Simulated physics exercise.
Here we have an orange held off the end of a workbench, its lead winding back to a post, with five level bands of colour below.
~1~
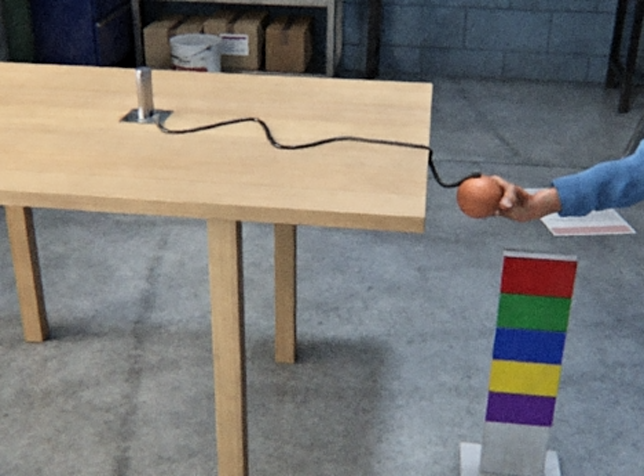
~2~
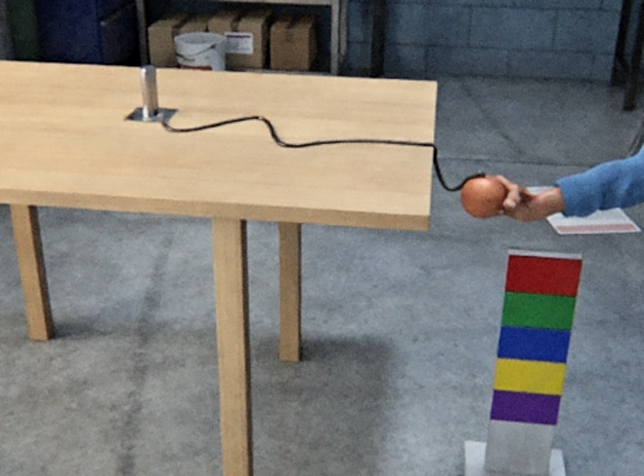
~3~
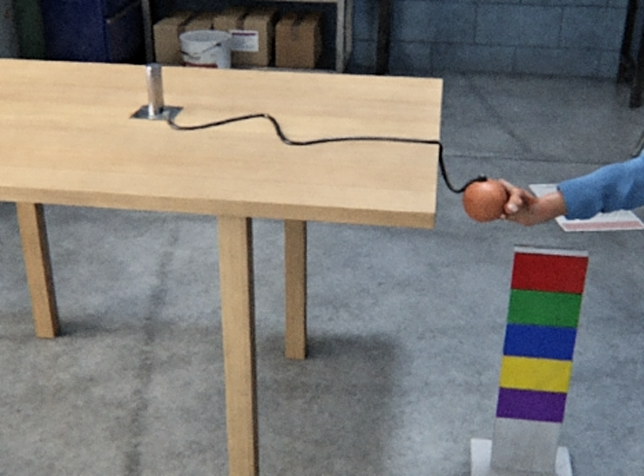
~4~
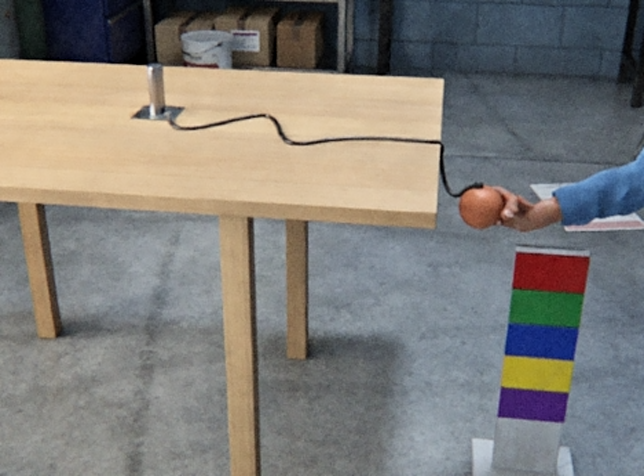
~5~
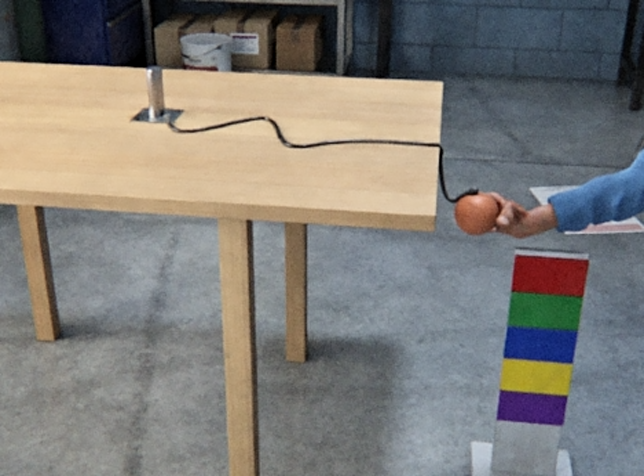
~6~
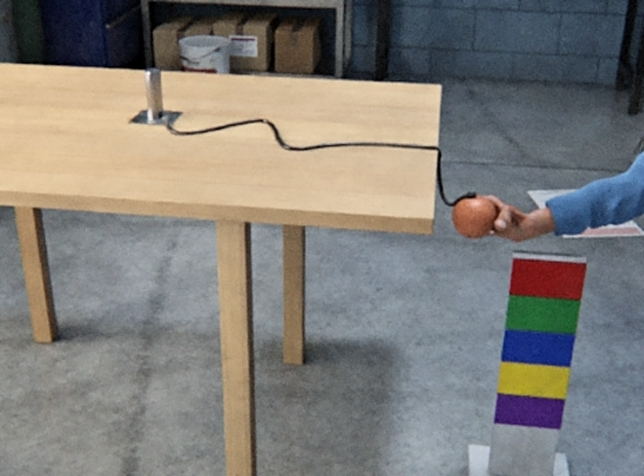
In a workshop, a hand holding an orange on a black cord off a workbench's right end, lowering it slightly above coloured bands.
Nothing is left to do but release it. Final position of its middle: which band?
Band: Blue.
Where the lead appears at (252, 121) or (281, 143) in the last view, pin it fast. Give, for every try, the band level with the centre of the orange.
For the first place it's green, and for the second red.
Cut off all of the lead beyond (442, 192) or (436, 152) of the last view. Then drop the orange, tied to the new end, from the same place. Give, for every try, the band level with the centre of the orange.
Try by try: Green; red.
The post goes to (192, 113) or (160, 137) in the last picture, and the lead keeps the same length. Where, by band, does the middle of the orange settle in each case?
For the first it would be yellow, for the second yellow.
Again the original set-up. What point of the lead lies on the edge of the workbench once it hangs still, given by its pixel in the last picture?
(336, 145), approximately.
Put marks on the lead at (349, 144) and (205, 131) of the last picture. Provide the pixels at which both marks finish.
You'll find the first mark at (438, 162) and the second mark at (240, 126).
Soon after, orange near (458, 344); level with blue.
After that, orange near (400, 318); level with blue.
And then, orange near (437, 336); level with blue.
In the end, orange near (427, 334); level with blue. Its middle rests at the blue band.
